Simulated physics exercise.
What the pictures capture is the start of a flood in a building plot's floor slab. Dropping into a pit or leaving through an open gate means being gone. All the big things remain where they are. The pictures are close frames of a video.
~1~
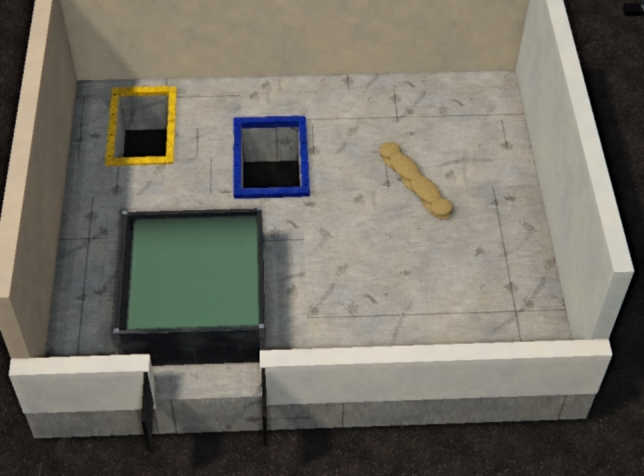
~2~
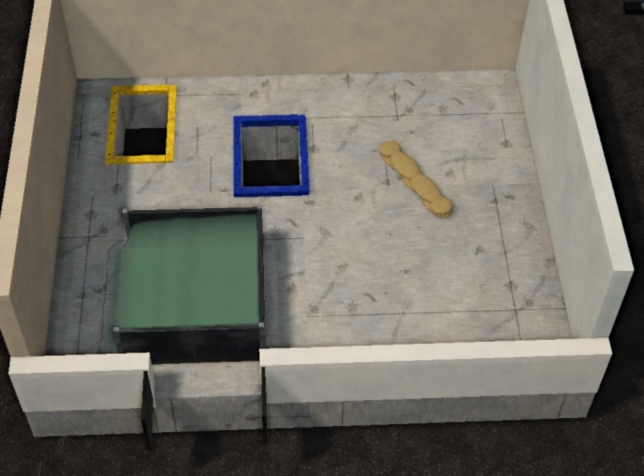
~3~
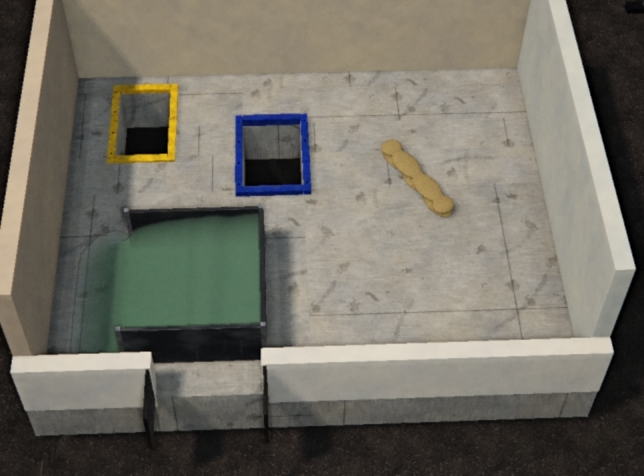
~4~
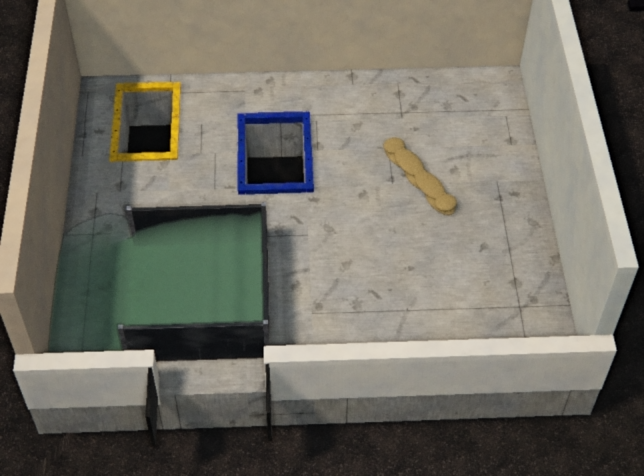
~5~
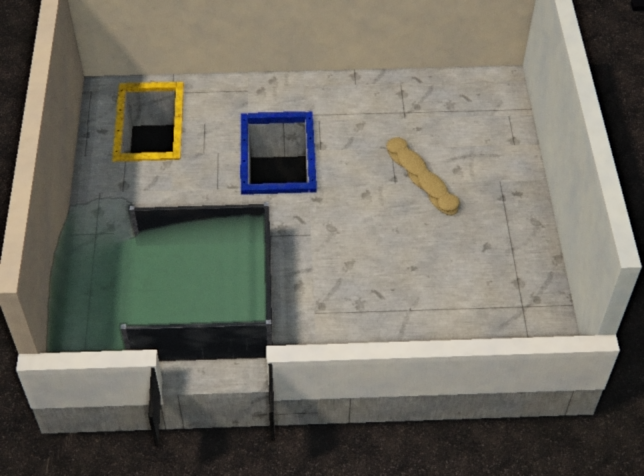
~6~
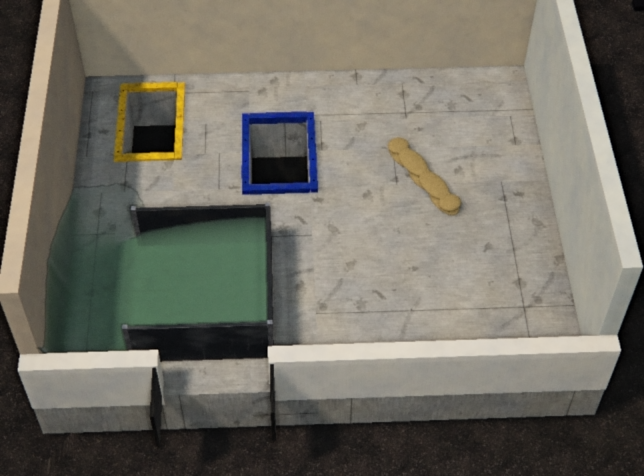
A tank of green water opens on its left side and water spreads across the floor.
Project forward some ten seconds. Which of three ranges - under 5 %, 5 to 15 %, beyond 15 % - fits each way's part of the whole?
The gate claims an in-between share - five to fifteen per cent, the blue pit claims a light share - short of five per cent, the yellow pit claims a heavy share - exceeding fifteen per cent.
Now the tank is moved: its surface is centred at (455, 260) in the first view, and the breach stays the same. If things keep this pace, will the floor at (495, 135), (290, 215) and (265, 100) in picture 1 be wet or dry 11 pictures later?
Well, first one stays dry, second one got wet, third one stays dry.
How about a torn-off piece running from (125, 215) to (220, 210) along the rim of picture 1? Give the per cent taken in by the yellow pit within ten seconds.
Approximate share, yellow: 45 in a hundred.
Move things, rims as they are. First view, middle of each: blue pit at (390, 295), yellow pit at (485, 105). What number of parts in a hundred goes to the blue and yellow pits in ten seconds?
Estimated shares - blue: 0 %; yellow: 10 %.
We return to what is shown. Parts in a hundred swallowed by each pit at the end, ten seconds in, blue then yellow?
In the order asked, roughly 0 and 30 percent.
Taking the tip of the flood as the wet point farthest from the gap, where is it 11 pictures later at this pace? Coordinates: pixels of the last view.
At about (86, 83).
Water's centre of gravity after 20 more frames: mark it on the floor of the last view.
About (172, 257) in the last view.
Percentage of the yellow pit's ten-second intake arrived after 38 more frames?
I make it 70 per cent.
A moment on, water covers 15 % of the floor; the gate 0 %, the blue pit 0 %, the yellow pit 0 %.
Next, water covers 25 % of the floor; the gate 2 %, the blue pit 0 %, the yellow pit 4 %.
Then, water covers 40 % of the floor; the gate 5 %, the blue pit 0 %, the yellow pit 12 %.
Later, water covers 55 % of the floor; the gate 7 %, the blue pit 0 %, the yellow pit 21 %.
In the end, water covers 75 % of the floor; the gate 10 %, the blue pit 0 %, the yellow pit 30 %.
